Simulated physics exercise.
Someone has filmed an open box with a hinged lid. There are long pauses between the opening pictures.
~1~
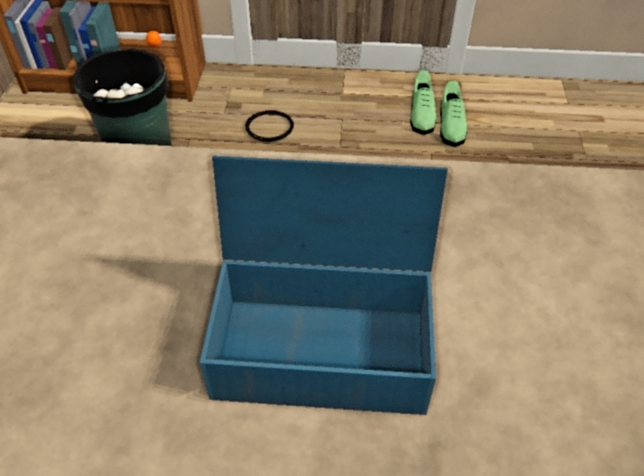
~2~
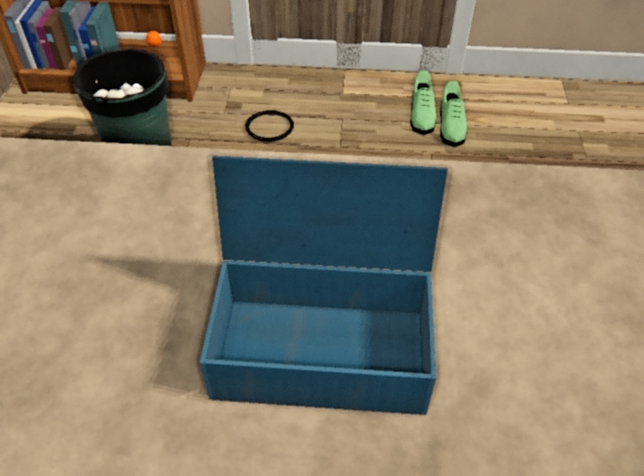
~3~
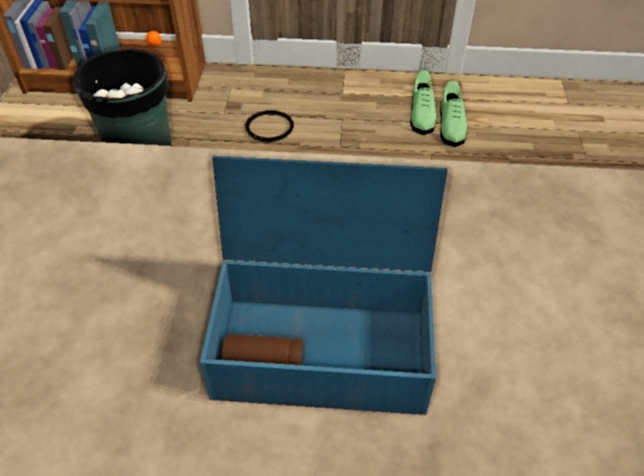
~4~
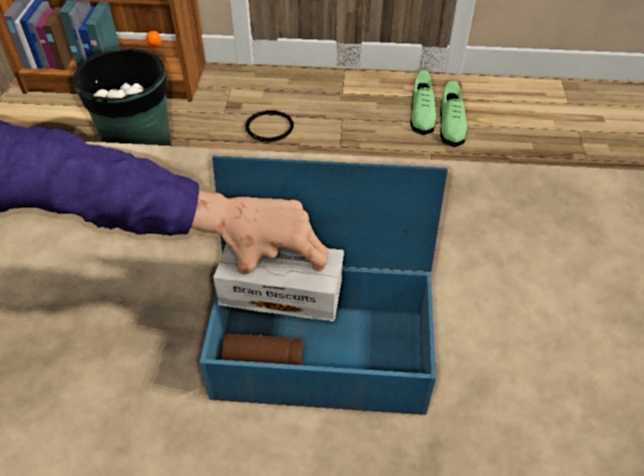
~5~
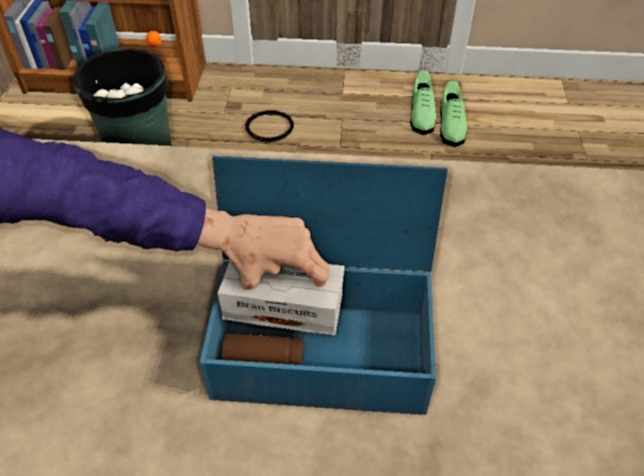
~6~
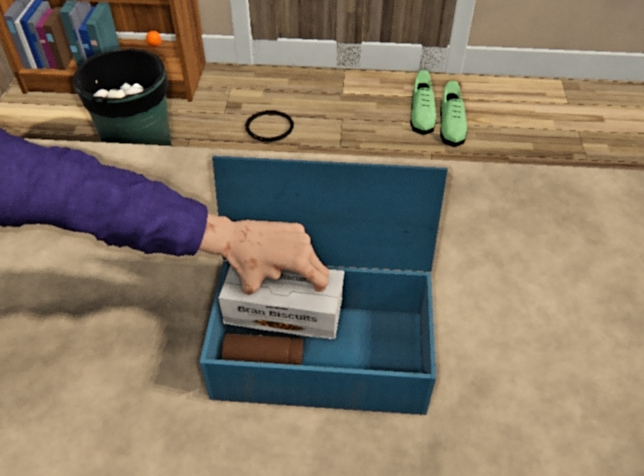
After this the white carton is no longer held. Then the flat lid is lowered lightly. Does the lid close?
It closes.
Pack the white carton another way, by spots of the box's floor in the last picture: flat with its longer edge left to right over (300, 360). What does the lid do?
Then it closes.
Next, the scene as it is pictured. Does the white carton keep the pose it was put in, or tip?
The white carton keeps its pose.
Then, 1.00 s after the last picture, lid starting down; white carton slid a little near (288, 318); brown shaker rolled about its own width.
Then, 1.70 s after the last picture, lid 40° above the rim; white carton slid a little near (288, 318); brown shaker rolled about its own width.
Then, 2.10 s after the last picture, lid shut; white carton slid a little near (288, 318); brown shaker rolled about its own width.
At rest, lid shut; moved from the start, white carton; brown shaker in place. Seen from the same camera at the end, white carton near (288, 318).
